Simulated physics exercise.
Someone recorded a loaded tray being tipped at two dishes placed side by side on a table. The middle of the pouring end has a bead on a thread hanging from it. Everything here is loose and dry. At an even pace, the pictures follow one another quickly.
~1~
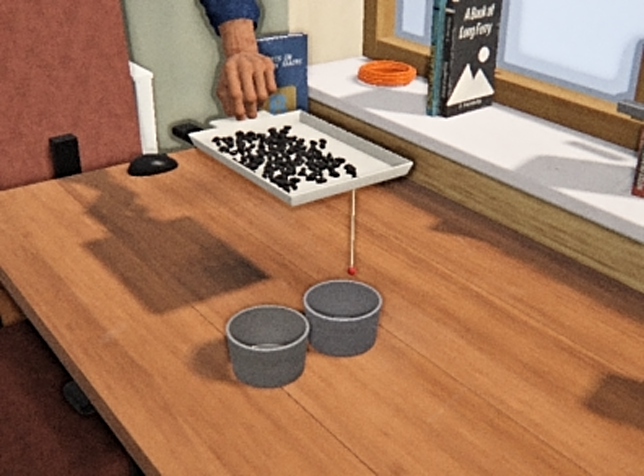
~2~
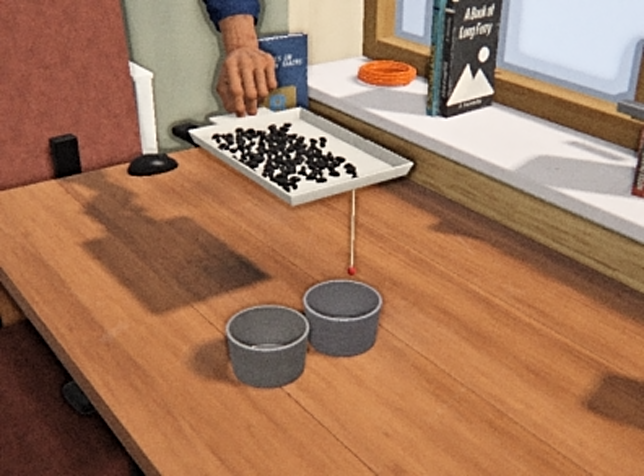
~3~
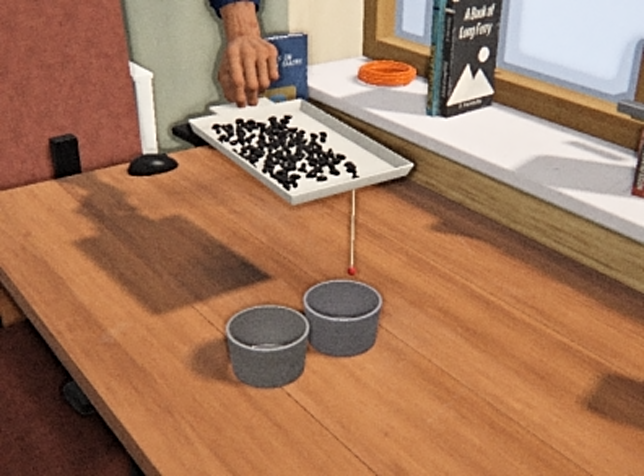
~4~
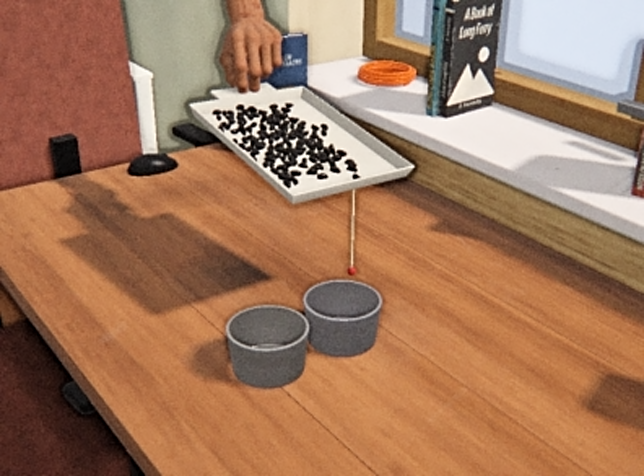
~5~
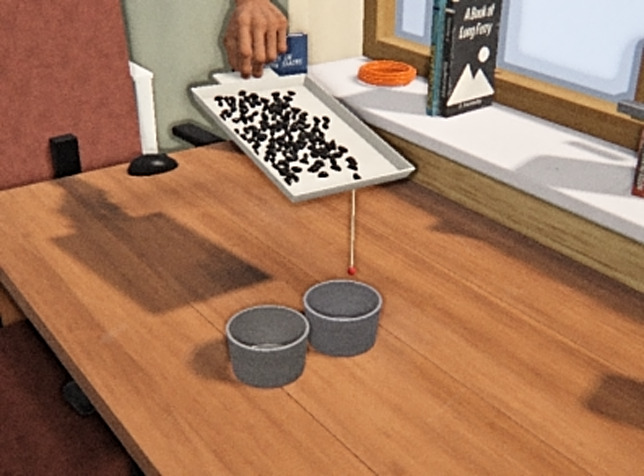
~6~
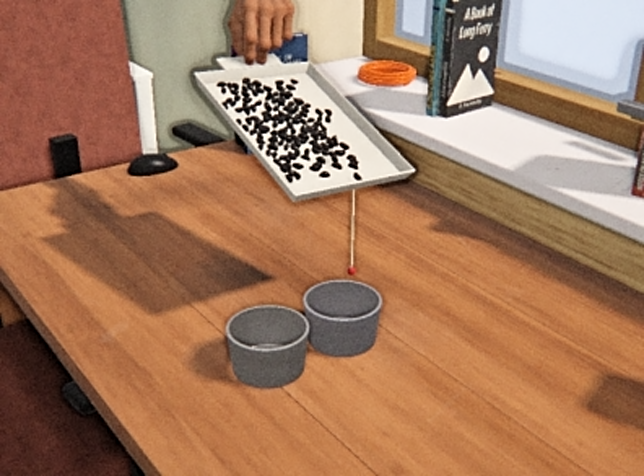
A white tray of black beans tilts gradually as a hand raises its far end, its near right corner dipping slightly lowest, while the beans shift a little on it; two gray dishes and a bead on a thread stay still.
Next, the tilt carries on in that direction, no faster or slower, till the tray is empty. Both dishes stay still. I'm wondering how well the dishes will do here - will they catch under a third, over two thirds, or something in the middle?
I'd say under a third.
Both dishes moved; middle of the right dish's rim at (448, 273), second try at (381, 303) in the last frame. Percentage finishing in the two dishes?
I'd expect some 60 percent, and then some 50 percent.
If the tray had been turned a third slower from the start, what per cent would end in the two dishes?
It would be around 30 percent.
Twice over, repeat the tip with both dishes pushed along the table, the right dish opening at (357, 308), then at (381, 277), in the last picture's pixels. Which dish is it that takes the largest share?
Run 1: The one on the right side. Run 2: The one on the right side.
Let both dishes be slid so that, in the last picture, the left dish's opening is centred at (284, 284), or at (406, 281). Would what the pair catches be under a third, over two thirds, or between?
Try 1 - below one third; try 2 - in the middle band.
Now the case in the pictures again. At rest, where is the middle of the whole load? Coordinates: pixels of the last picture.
Close to (413, 325) in the last picture.
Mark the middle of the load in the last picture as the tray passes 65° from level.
I'd put the middle close to (369, 176).
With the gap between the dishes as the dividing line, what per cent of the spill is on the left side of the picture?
0 per cent or thereabouts.
Just after the last frame, tray tipped steeply; the larger part on the tray; just a few in the right dish; roughly a quarter in the air.
A moment on, tray tipped past a quarter turn; about a tenth on the tray; about a tenth in the right dish; roughly two thirds outside both; about a tenth in the air.
Further on, tray tipped past a quarter turn; roughly a quarter in the right dish; the larger part outside both.
When it is over, tray tipped past a quarter turn; not one in the left dish; roughly a quarter in the right dish; the larger part outside both.
